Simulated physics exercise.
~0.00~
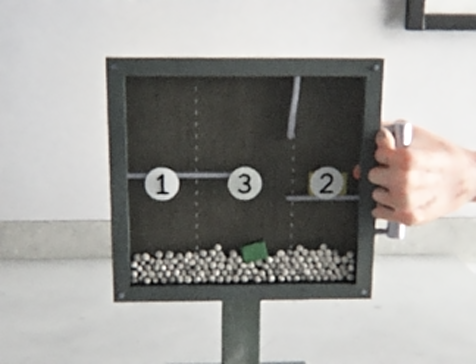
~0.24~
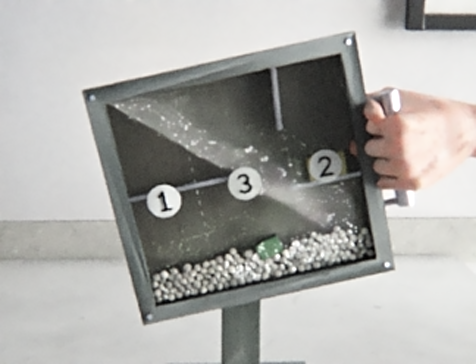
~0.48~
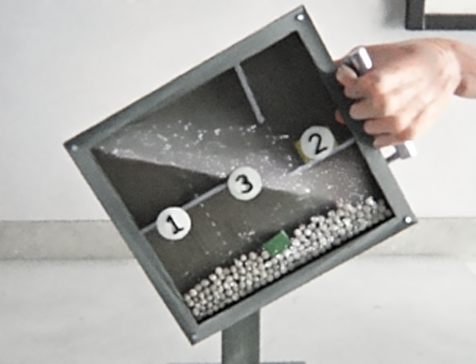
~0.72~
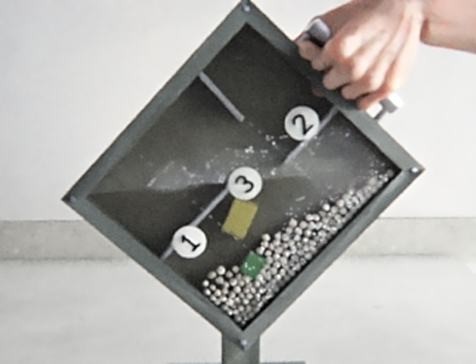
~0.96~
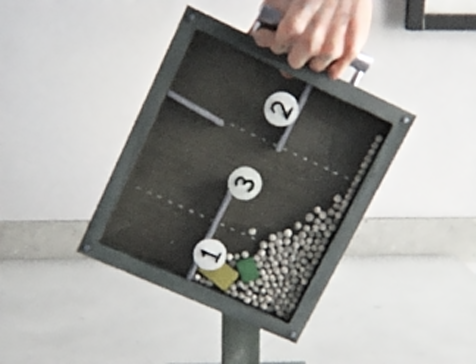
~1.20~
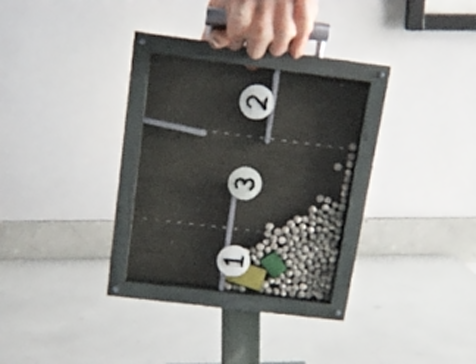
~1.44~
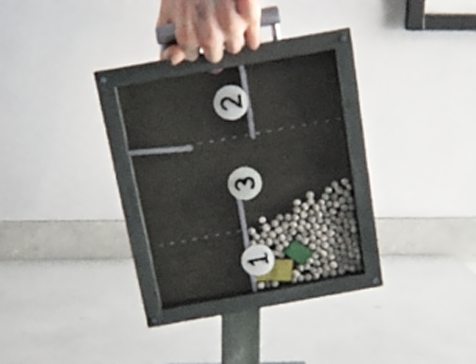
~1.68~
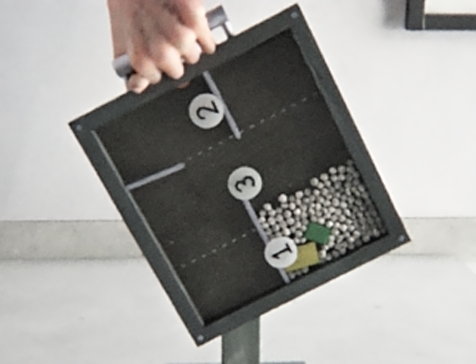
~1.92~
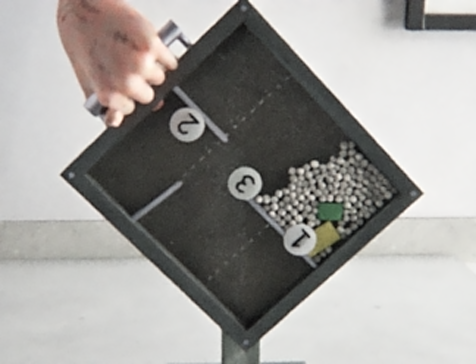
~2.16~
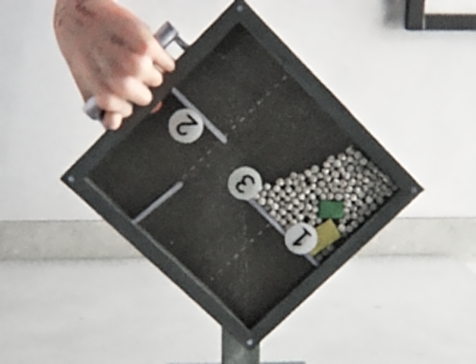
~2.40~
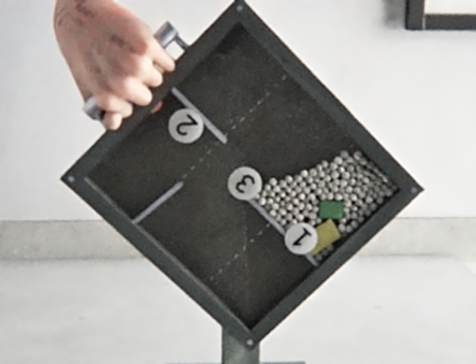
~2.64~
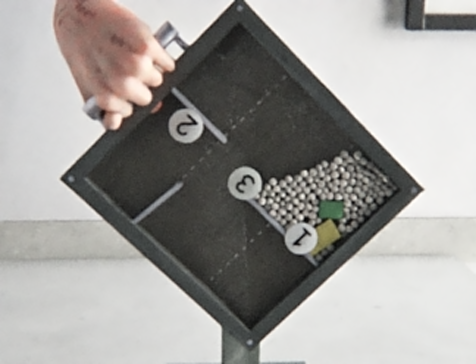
A square, dark-framed case with a clear front turns on a stand before a pale wall, seen straight on, as a hand grips the handle at its right. Inside, small white balls line the bottom around a green block, and a yellow block sits on a ledge at right behind a numbered disc. The hand swings the case anticlockwise, and the balls slide toward the lower corner. The yellow block drops off its ledge and lands beside the green one. Turning further, the case carries balls and blocks rightward and up. It stops tilted on a corner, handle at upper left, with the balls heaped at right against a divider and both blocks in the strip marked one.
